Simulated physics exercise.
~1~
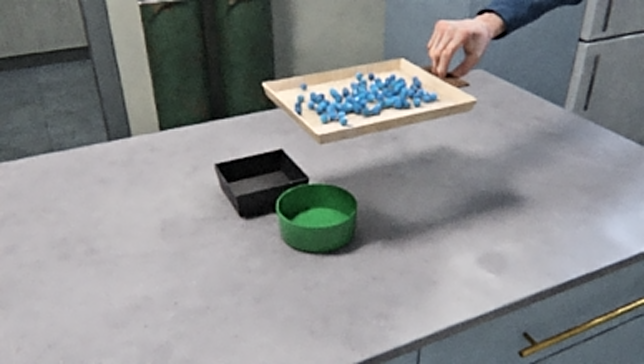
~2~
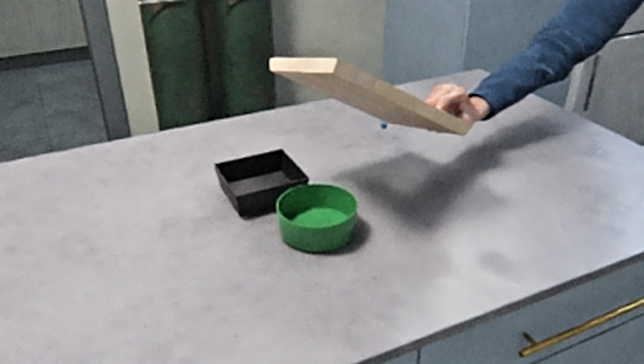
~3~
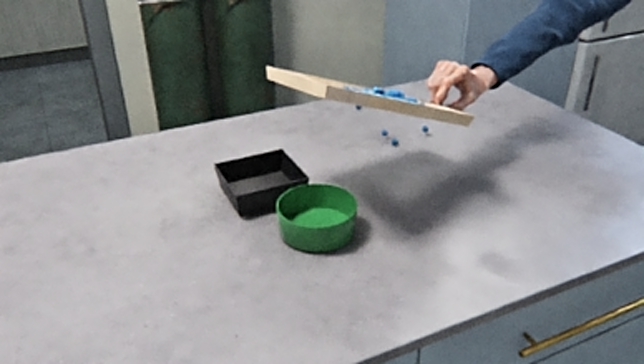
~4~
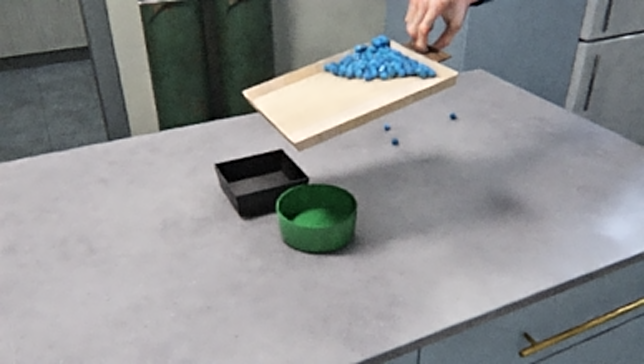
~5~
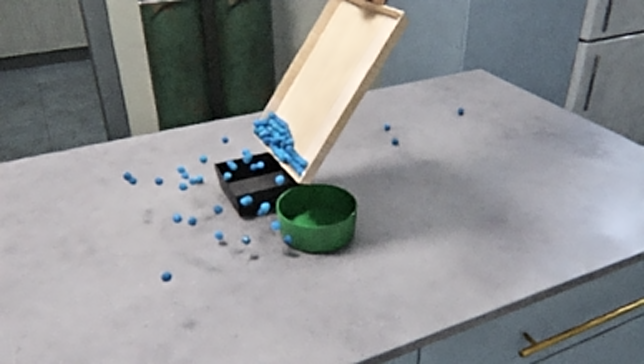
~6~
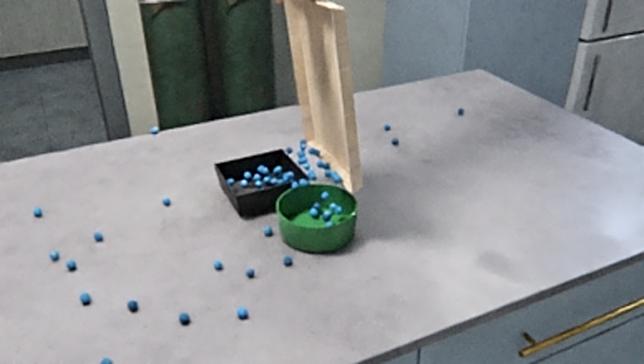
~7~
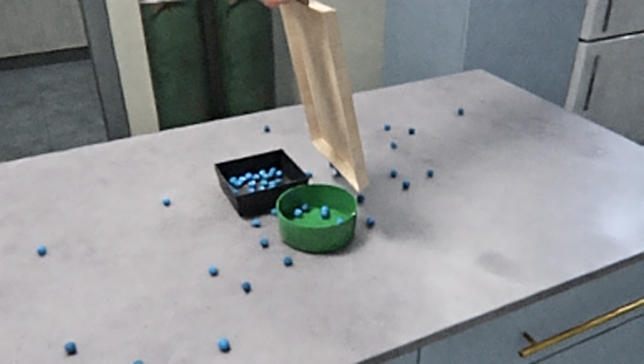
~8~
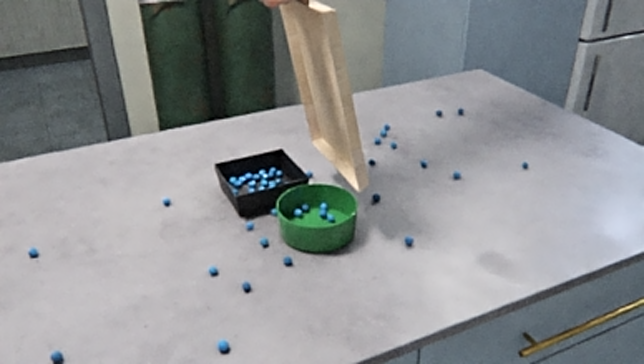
A shallow wooden tray of small blue balls, held by a hand at the right, hovers above a grey countertop in a kitchen, seen from slightly above. Below it, a square black tin sits beside and just behind a round green dish. The hand tips the tray, spilling a few balls, then brings it back towards level. Next the tray tilts steeply to the left, pouring the balls down over the containers, and stays upright on edge. Many bounce and roll across the counter; about half end outside, with more in the black tin than in the green dish.
